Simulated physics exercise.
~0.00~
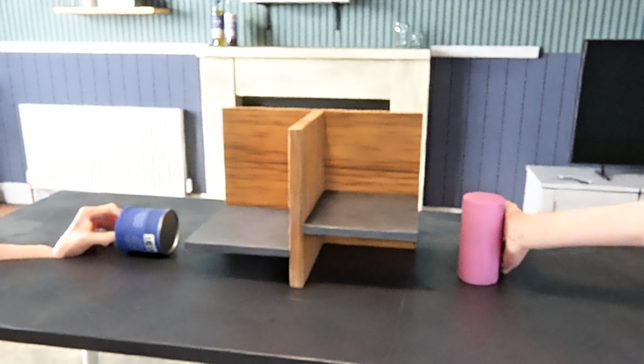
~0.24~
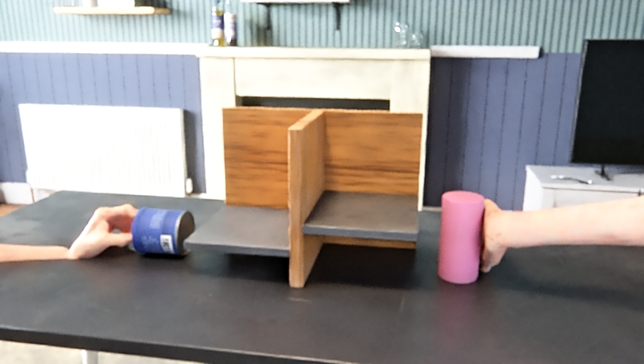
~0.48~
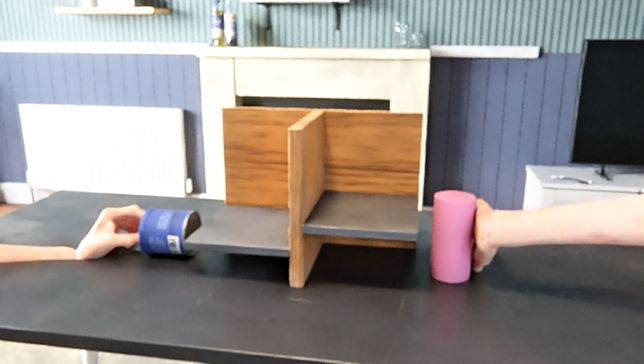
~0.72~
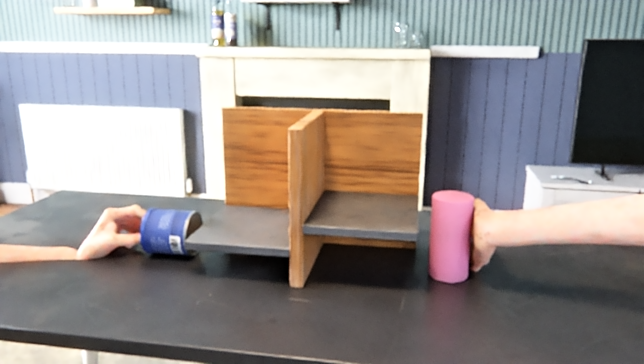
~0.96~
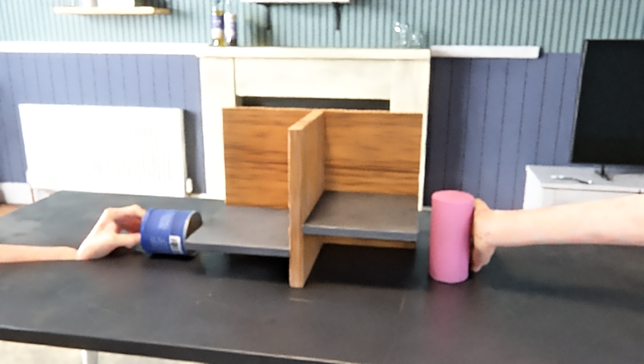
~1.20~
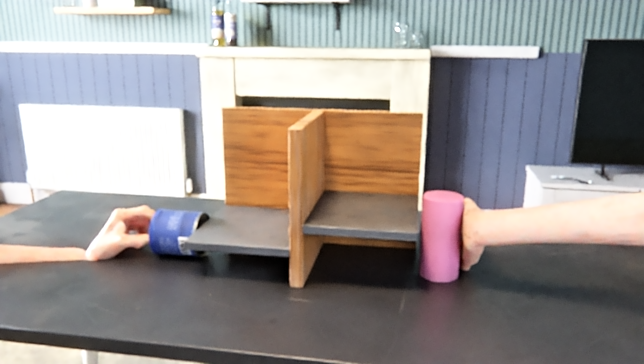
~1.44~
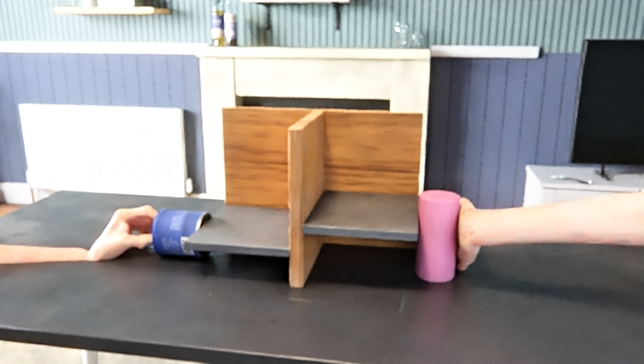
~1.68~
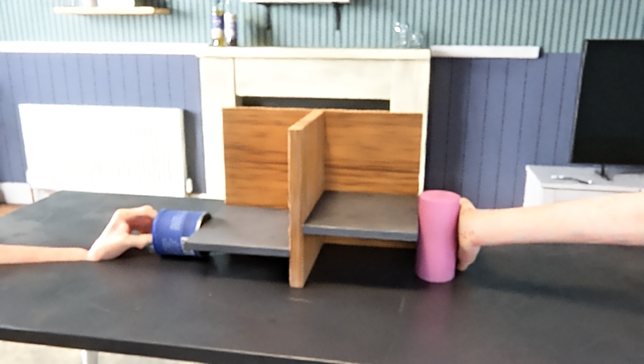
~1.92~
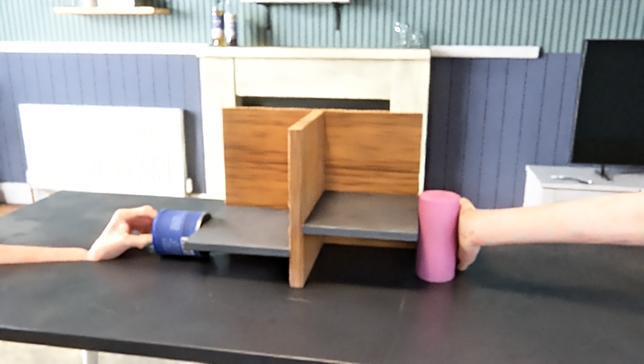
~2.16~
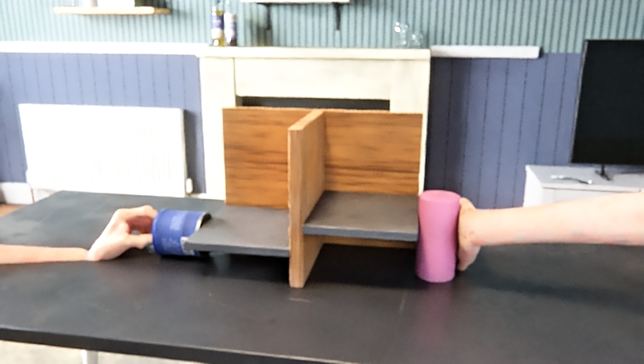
Blue tin on its side and upright pink candle pushed inward by hands, both stopping at the edges of a low shelf.
